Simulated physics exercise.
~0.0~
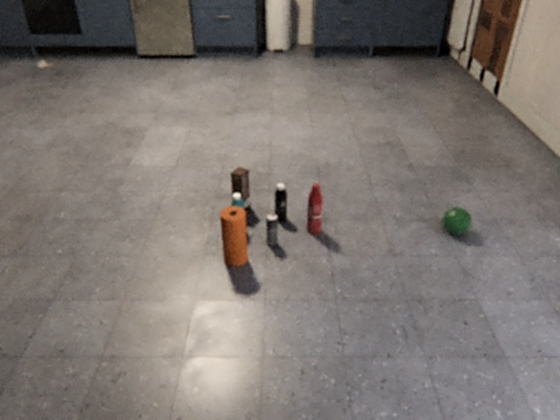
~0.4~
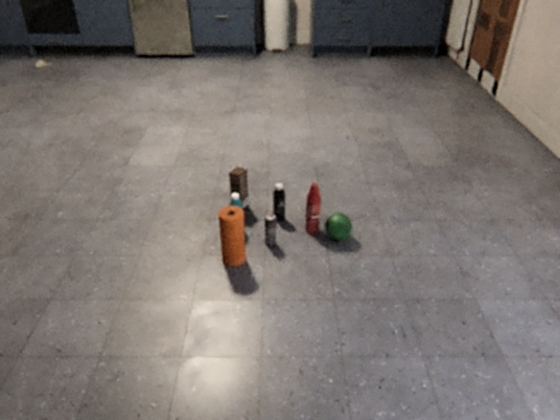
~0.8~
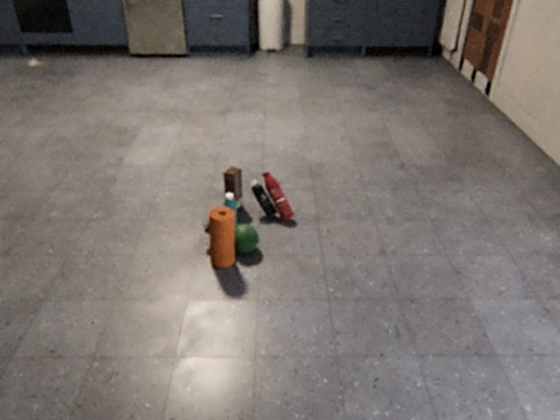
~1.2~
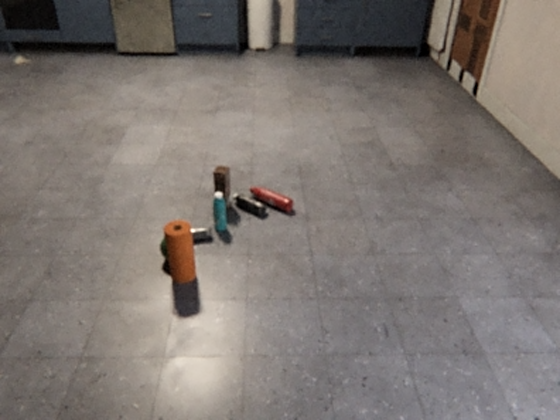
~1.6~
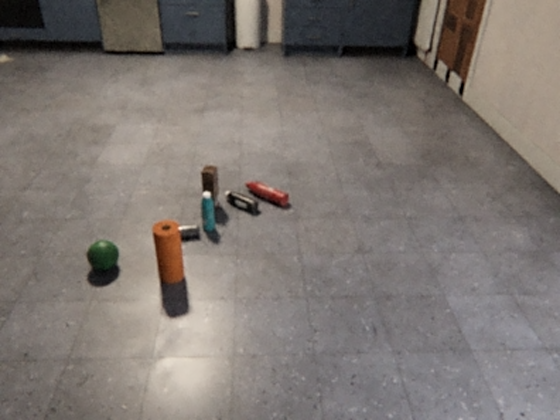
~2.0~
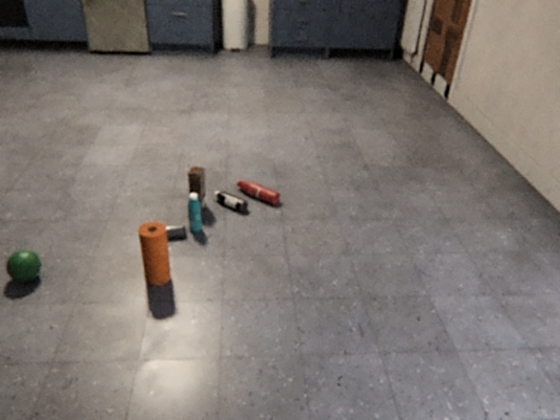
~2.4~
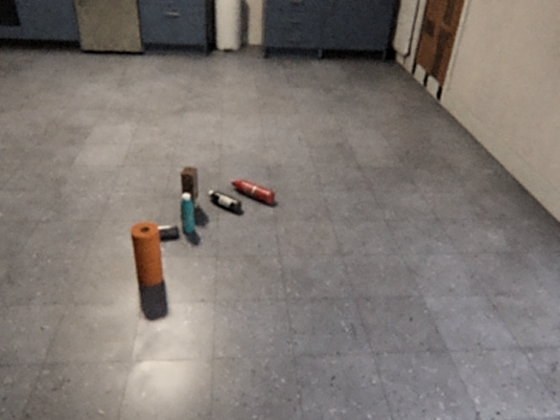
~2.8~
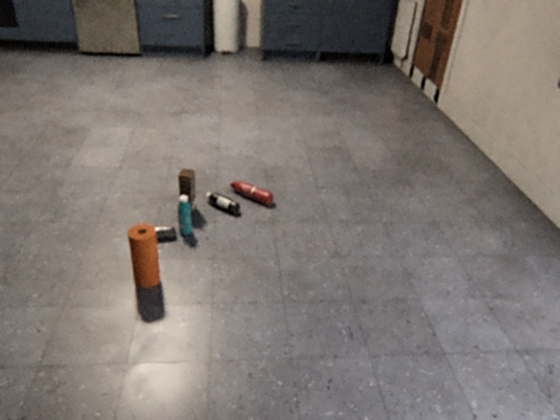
A green ball rolls left, topples the red, black and grey items, and leaves view.
